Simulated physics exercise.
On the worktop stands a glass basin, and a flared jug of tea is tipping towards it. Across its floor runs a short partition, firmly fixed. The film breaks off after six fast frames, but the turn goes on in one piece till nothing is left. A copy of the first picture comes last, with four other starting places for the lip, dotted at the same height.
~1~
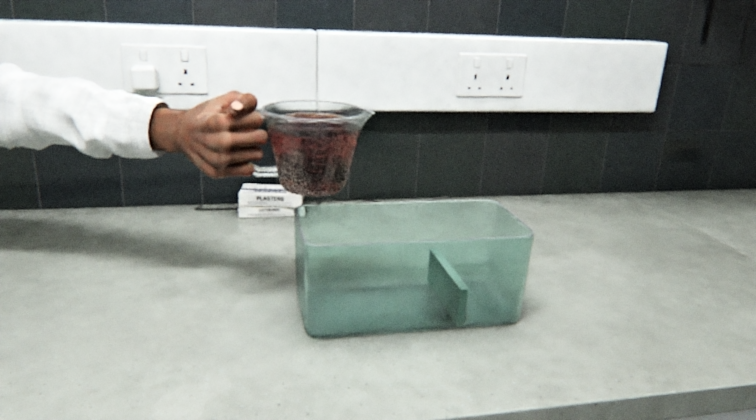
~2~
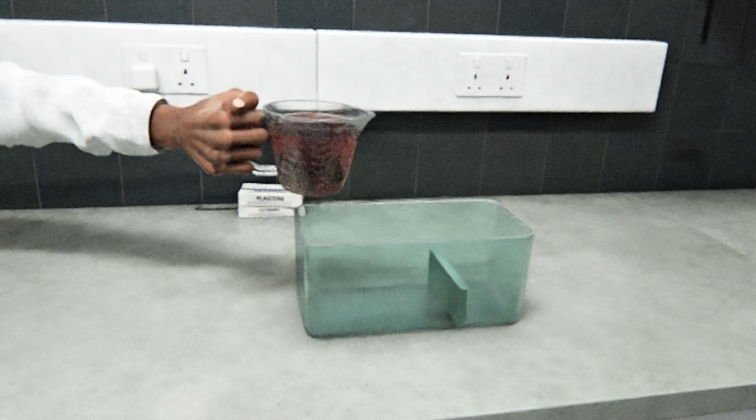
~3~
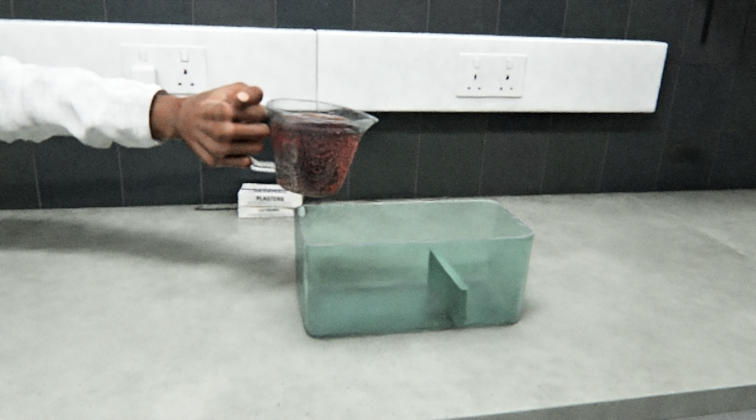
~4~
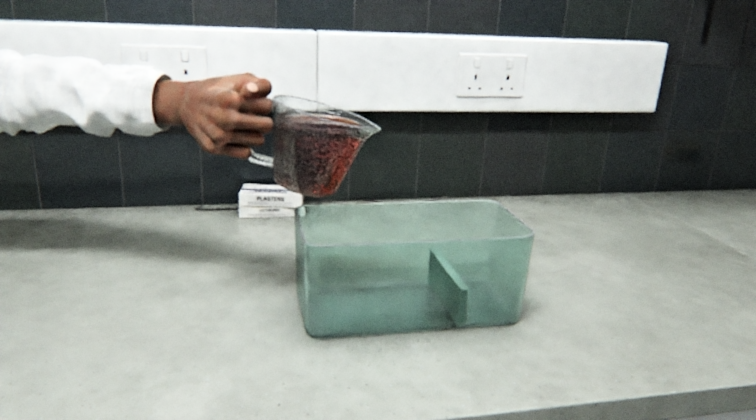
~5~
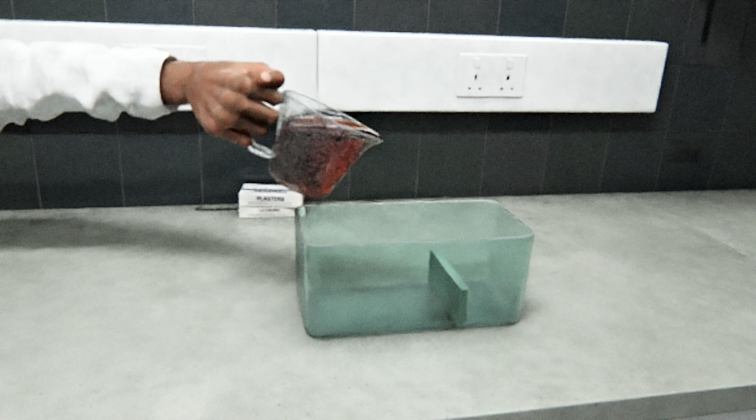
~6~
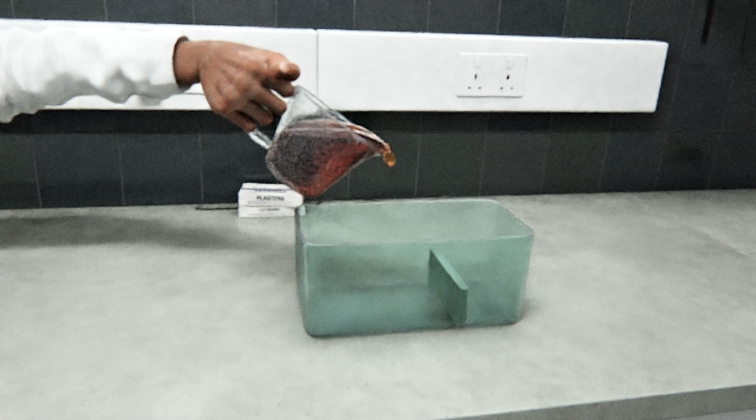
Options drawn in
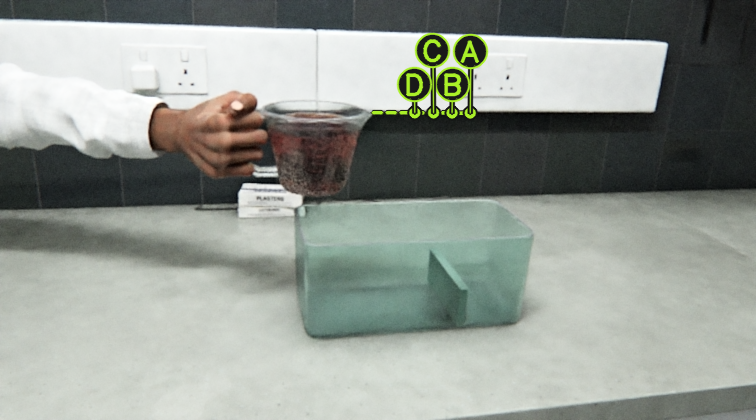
A hand held a clear glass jug of reddish-brown tea above a glass basin with a short divider inside, then gradually tilted it to the right until tea began to come over the lip.
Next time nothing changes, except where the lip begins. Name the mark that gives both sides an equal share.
Take C.
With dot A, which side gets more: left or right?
The right one.
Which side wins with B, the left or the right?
More ends on the right.
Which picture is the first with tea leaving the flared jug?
Picture 5.
On the marked copy, A at (470, 113); B at (452, 112); C at (433, 112); D at (414, 112).
With A, about 14 % ends left of the wall and 85 % right of it.
With B, about 32 % ends left of the wall and 67 % right of it.
With C, about 47 % ends left of the wall and 51 % right of it.
With D, about 75 % ends left of the wall and 24 % right of it.
